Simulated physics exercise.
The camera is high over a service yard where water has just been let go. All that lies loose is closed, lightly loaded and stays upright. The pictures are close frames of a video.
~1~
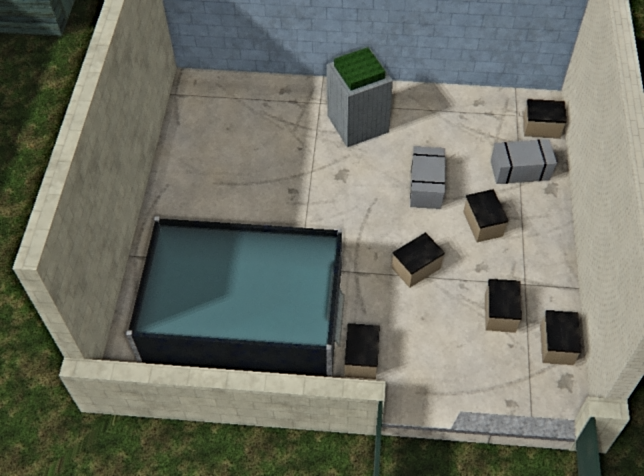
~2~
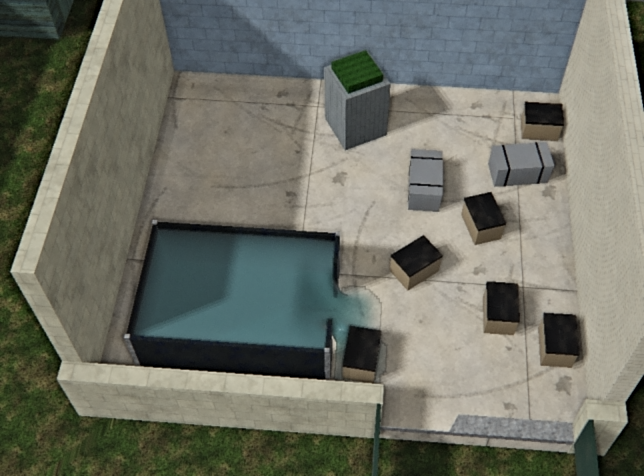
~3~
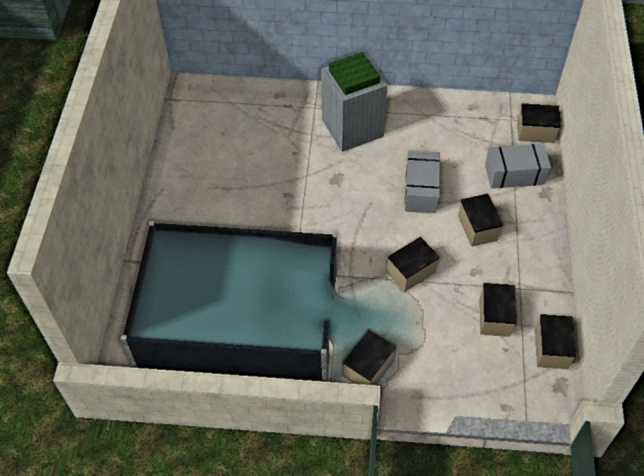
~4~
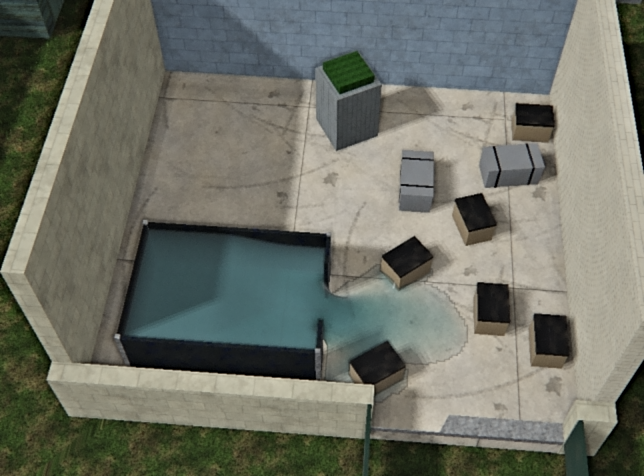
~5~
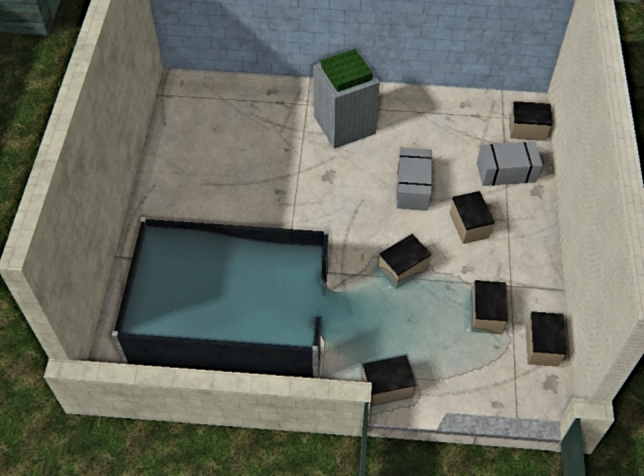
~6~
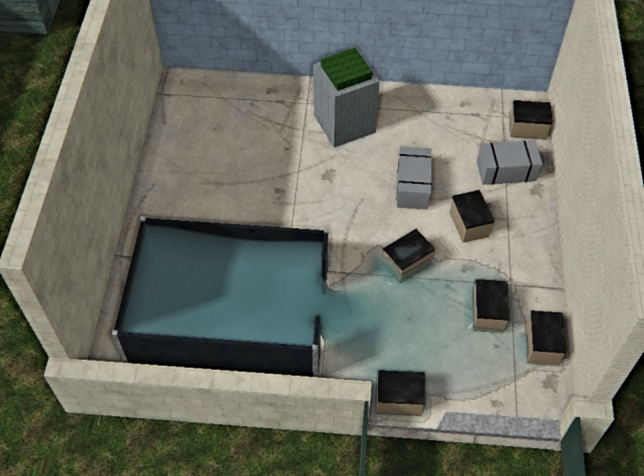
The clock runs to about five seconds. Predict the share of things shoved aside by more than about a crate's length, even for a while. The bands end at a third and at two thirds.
Share: Two thirds or more.
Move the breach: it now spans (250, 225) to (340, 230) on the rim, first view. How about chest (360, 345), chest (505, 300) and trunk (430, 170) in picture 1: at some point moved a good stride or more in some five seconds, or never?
In that order: Under that, no, swept aside.
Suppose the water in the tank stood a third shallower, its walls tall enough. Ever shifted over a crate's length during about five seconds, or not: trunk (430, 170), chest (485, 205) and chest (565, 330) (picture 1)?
As listed: Less than that, not that far, short of that.
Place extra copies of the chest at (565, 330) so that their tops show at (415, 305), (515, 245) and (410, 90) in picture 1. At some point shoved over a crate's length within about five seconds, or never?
In that order: Shifted that much, swept aside, less than that.
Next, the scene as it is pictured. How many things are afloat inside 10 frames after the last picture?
That makes 2.
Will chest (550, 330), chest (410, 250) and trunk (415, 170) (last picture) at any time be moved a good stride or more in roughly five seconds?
One after the other: Short of that, moved that far, never so far.
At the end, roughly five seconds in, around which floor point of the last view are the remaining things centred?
Around (450, 175).
A moment on, 2 of 8 are well off their spots; 0 afloat.
Next, 3 of 8 are well off their spots; 2 afloat.
Later, 6 of 8 are well off their spots; 3 afloat.
In the end, 6 of 8 are well off their spots, and 6 have been at some point; 4 afloat.
